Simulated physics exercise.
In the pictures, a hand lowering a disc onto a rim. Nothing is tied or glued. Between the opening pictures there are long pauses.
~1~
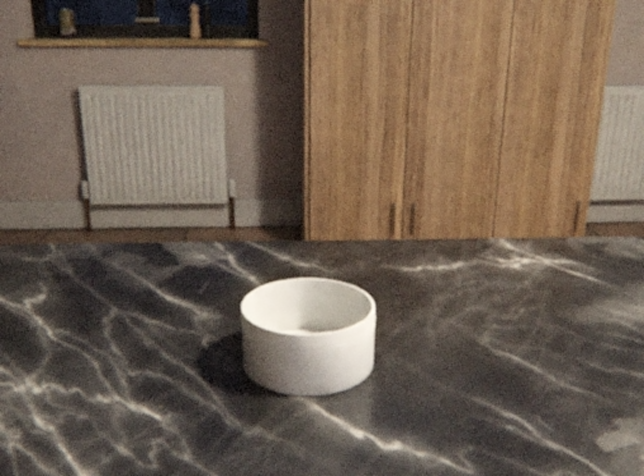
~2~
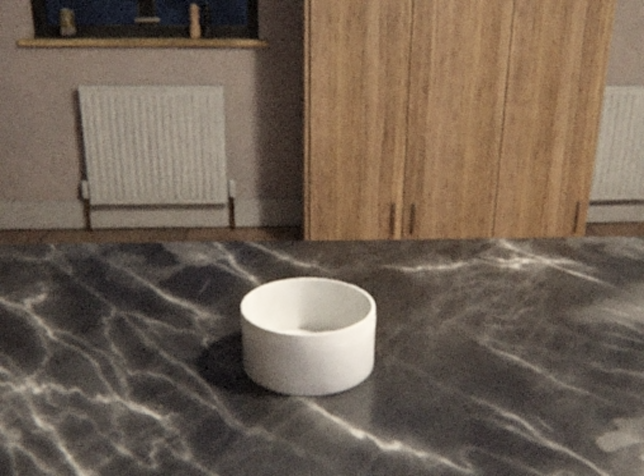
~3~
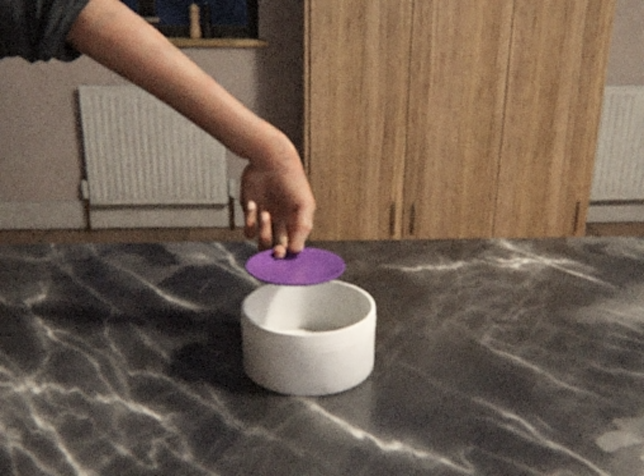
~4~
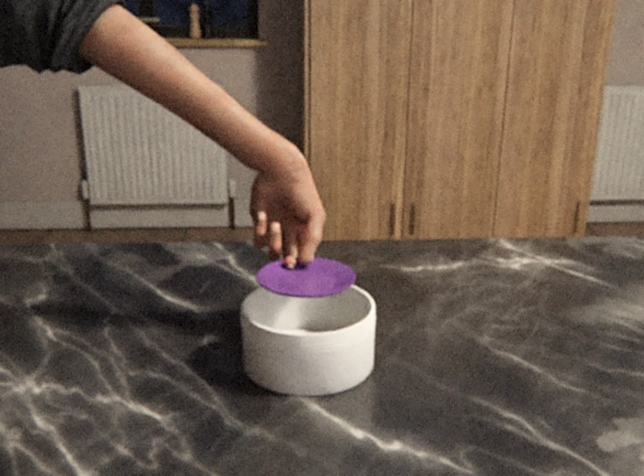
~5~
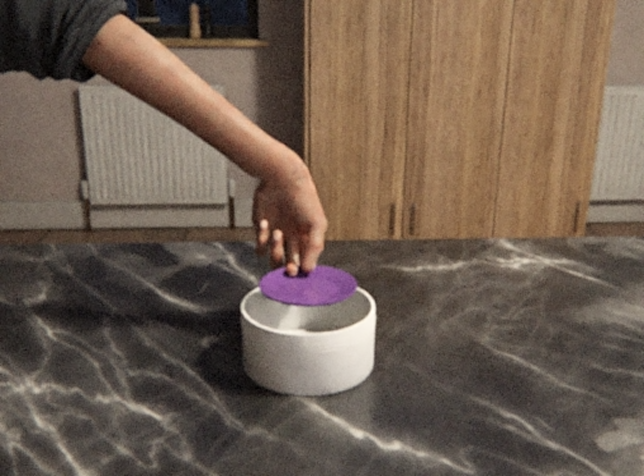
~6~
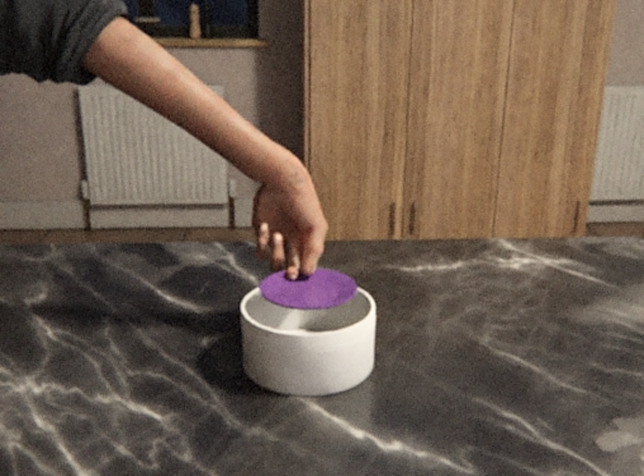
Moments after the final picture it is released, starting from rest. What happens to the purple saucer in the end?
It ends up inside.
Then, 0.14 s on from there, purple saucer displaced a little near (308, 330).
In the end, the purple saucer falls in, near (308, 353).
